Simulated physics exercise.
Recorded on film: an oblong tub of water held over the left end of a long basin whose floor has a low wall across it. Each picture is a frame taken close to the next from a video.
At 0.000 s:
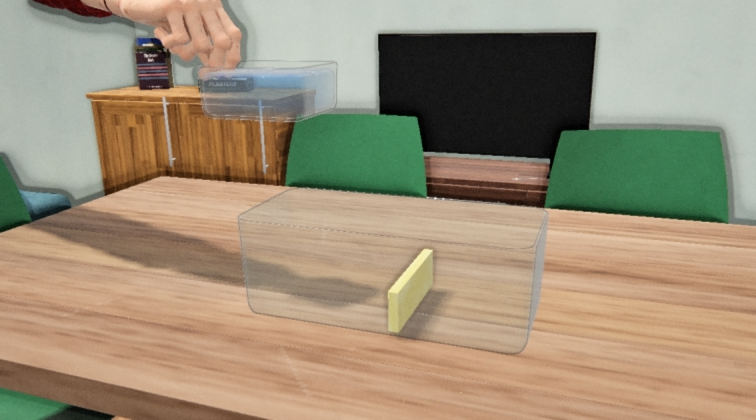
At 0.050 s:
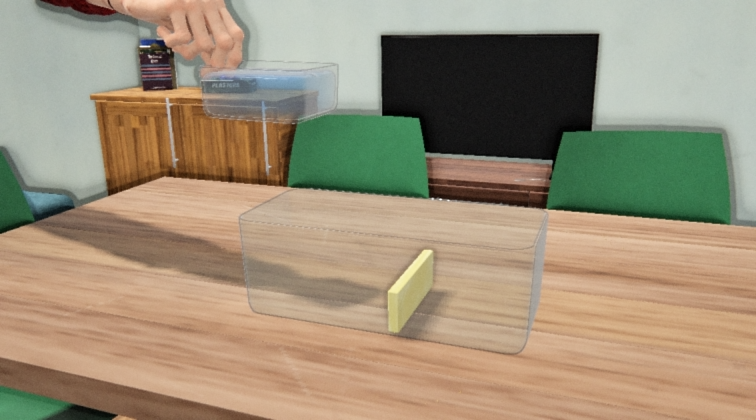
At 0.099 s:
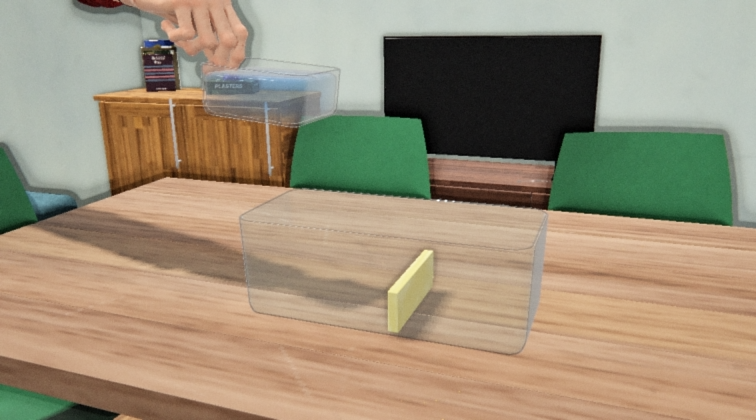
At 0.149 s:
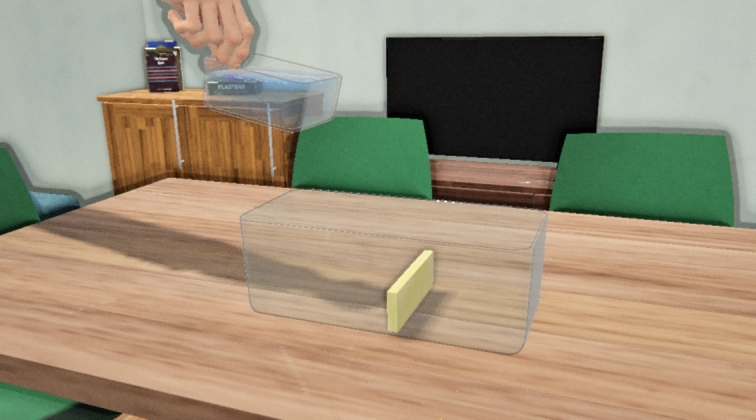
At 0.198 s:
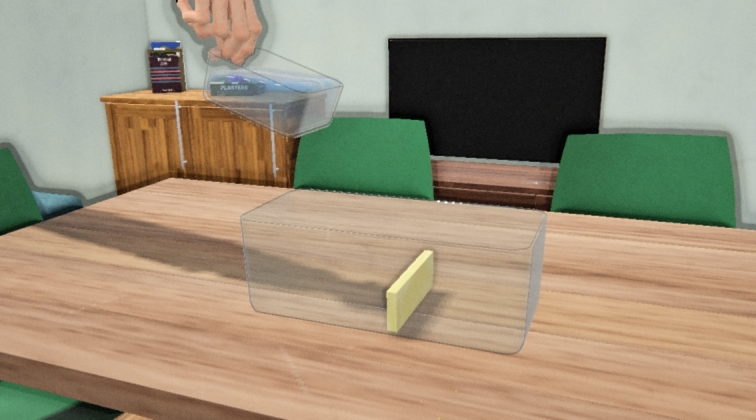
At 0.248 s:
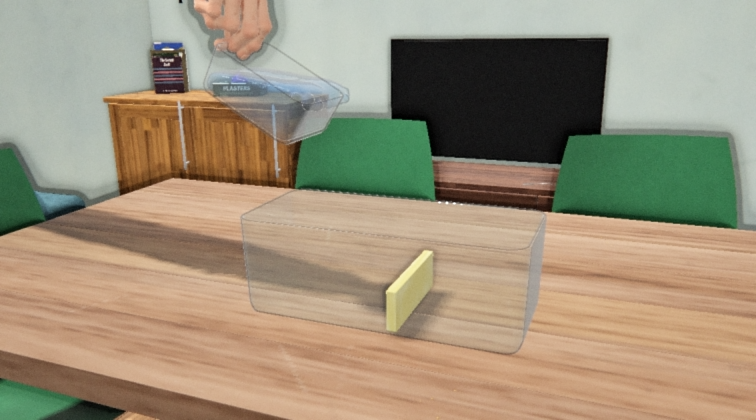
We see a hand holding a small clear tub of bluish water above the left end of a long transparent basin with a low yellow wall inside, staying nearly level at first, then tilting the tub's right side downward.
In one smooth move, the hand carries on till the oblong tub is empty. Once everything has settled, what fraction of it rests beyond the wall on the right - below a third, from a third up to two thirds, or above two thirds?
Falls short of a third.
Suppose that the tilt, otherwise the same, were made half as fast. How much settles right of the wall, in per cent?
Around 5 percent.
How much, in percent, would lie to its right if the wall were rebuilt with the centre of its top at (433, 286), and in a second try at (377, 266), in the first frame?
15 % then 50 %, approximately.
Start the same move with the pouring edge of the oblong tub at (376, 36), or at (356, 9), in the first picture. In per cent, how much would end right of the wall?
It comes to about 70 %, followed by about 65 %.
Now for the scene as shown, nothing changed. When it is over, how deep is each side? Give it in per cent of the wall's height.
50 per cent left, 0 per cent right.
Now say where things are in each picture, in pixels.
In the first frame, it leans 0°; its right rim is at (320, 67); the water meets the walls at (226, 72) and (322, 73); the long basin's rim runs from (265, 203) to (542, 230); the wall's top is at (412, 270).
In the second frame, it leans 1°; its right rim is at (322, 69); the water meets the walls at (227, 72) and (322, 74).
In the third frame, it leans 5°; its right rim is at (323, 74); the water meets the walls at (229, 71) and (324, 77).
In the fourth frame, it leans 12°; its right rim is at (325, 82); the water meets the walls at (231, 72) and (326, 79).
In the fifth frame, it leans 20°; its right rim is at (326, 91); the water meets the walls at (232, 71) and (329, 85); 3 per cent is over the edge.
In the sixth frame, it leans 30°; its right rim is at (326, 102); the water meets the walls at (231, 72) and (322, 90); 8 per cent is over the edge.
A moment on, the oblong tub is tipped on its side and 15 per cent is still to pour, 39 is left of the wall and 0 right of it.
Next, the oblong tub is tipped on its side and 4 per cent is still to pour, 87 is left of the wall and 2 right of it.
Then the oblong tub is tipped on its side and 1 per cent is still to pour, 90 is left of the wall and 4 right of it.
Later the oblong tub is tipped on its side and 0 per cent is still to pour, 92 is left of the wall and 4 right of it.
In the end 92 per cent lies left of the wall, 4 right of it and 4 outside.
